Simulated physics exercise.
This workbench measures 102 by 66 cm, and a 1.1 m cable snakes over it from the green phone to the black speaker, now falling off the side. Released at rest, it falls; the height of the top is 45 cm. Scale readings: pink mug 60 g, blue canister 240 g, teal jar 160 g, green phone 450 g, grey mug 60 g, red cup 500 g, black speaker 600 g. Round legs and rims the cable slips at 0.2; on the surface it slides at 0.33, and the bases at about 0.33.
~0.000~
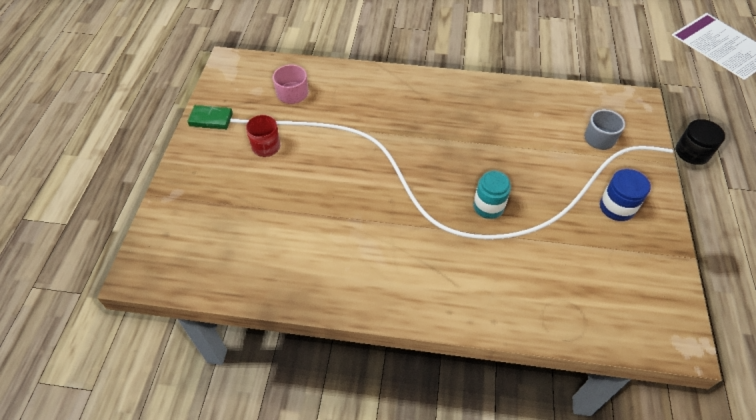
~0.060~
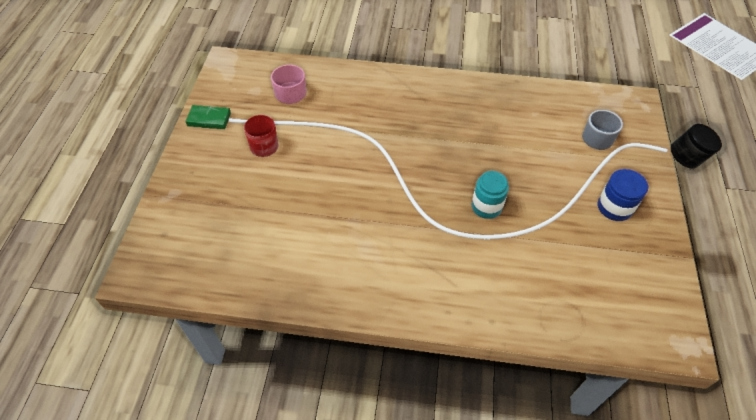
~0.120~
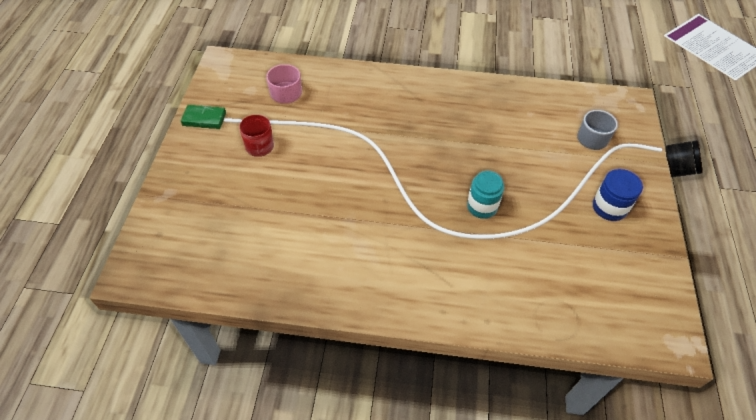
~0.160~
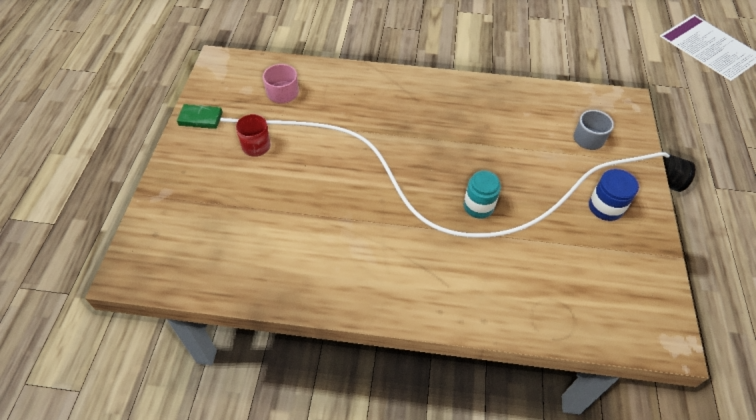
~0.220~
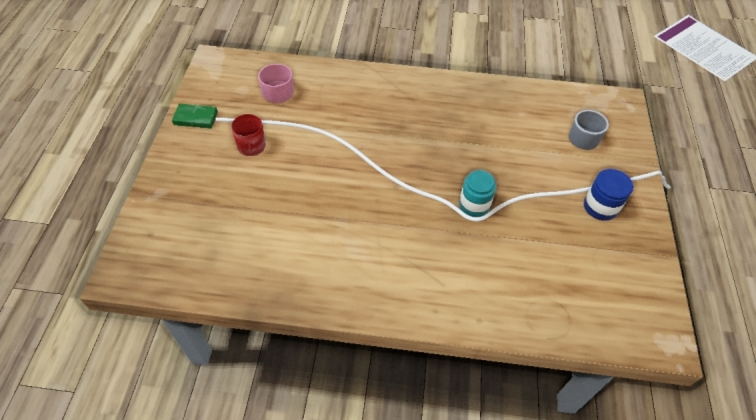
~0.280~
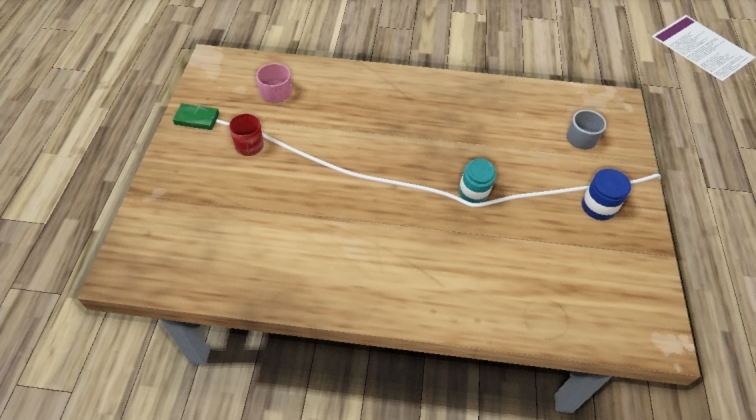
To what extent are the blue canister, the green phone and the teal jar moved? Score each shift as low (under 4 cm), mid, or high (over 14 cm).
Scores - blue canister: Low; green phone: High; teal jar: High.
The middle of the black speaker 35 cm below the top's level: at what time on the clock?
At about 0.44 s.
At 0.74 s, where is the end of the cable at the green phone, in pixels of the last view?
Pixel estimate: (324, 127).
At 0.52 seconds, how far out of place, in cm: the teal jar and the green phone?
Approx. shifts - teal jar: 30 cm; green phone: 15 cm.
At 0.5 s, the cable's tail end at (284, 128); teal jar on its side, 32 cm off its start, green phone 15 cm off its start, black speaker over the edge.
At 0.7 s, the cable's tail end at (324, 127); teal jar over the edge, green phone 23 cm off its start, black speaker over the edge.
At 1.0 s, the cable's tail end at (324, 127); teal jar over the edge, green phone 23 cm off its start at (302, 123), black speaker over the edge.
At 1.2 s, the cable's tail end at (324, 127); teal jar over the edge, green phone 23 cm off its start, black speaker over the edge.
At 2.4 s, the cable's tail end at (324, 127); teal jar over the edge, green phone 23 cm off its start at (302, 123), blue canister 0 cm off its start at (613, 182), black speaker over the edge.
